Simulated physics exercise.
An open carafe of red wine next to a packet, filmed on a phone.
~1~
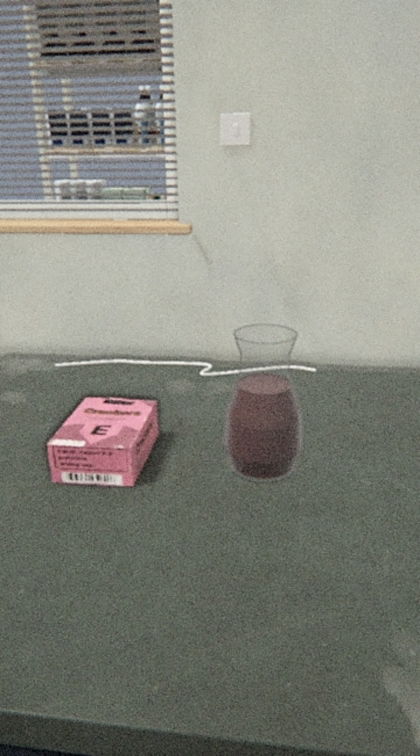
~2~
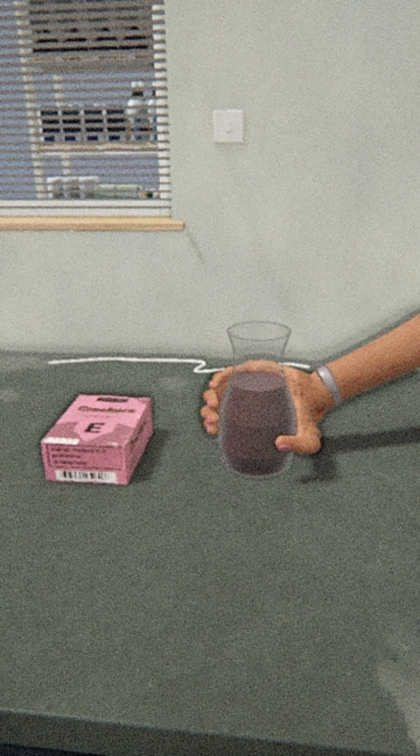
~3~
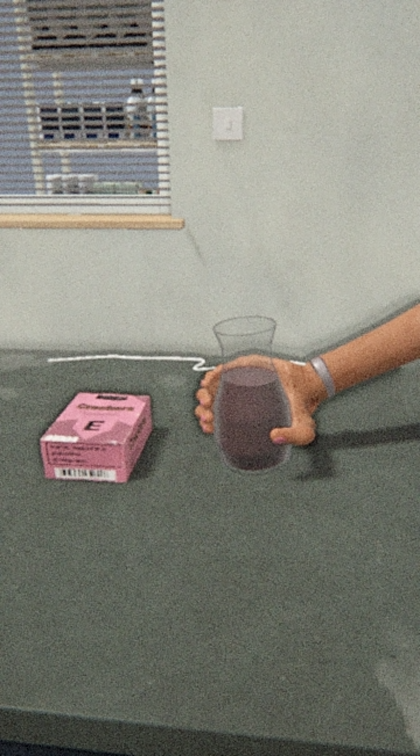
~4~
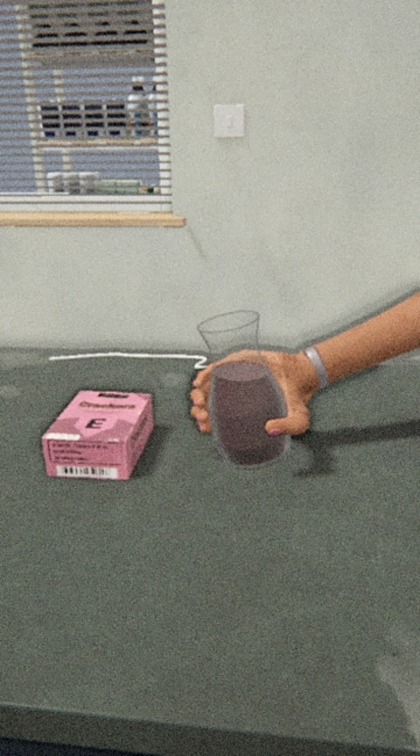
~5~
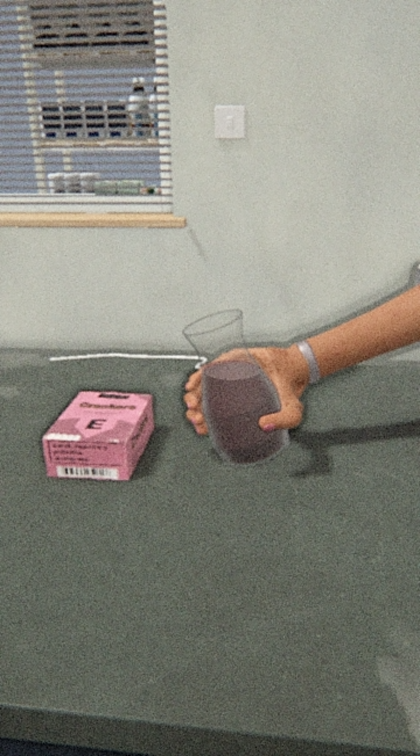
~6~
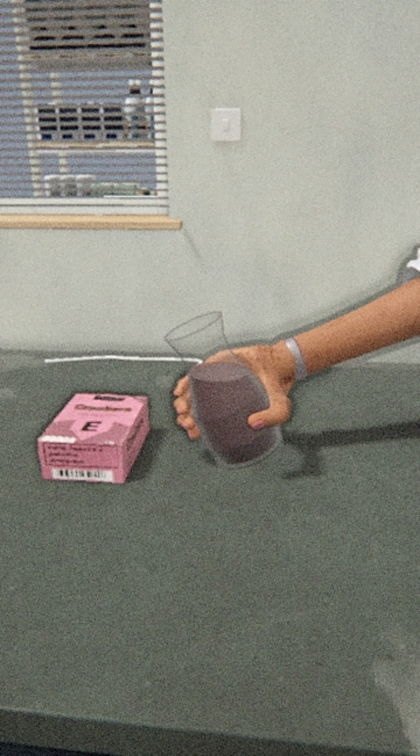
In the video, a glass carafe of dark liquid stands upright on a dark surface beside a pink crackers box; a hand reaches in from the right, grasps the carafe and gradually tilts its top left towards the box.
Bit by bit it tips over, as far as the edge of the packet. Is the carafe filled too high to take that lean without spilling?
The liquid will escape at that angle.
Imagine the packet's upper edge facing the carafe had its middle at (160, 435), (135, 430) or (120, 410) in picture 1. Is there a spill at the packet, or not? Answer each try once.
Going one by one, I'd say some escapes, some escapes and some escapes.
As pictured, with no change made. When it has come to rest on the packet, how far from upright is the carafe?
70°.
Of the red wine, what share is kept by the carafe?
It comes to about 75 in a hundred.
Shortly, the carafe leans by about 45°; none is lost.
Then, the carafe leans by about 60°; it has lost some; nearly all of the red wine is inside.
At the finish, the carafe leans by about 70°, against the packet; it has lost some; about three quarters of the red wine is inside.
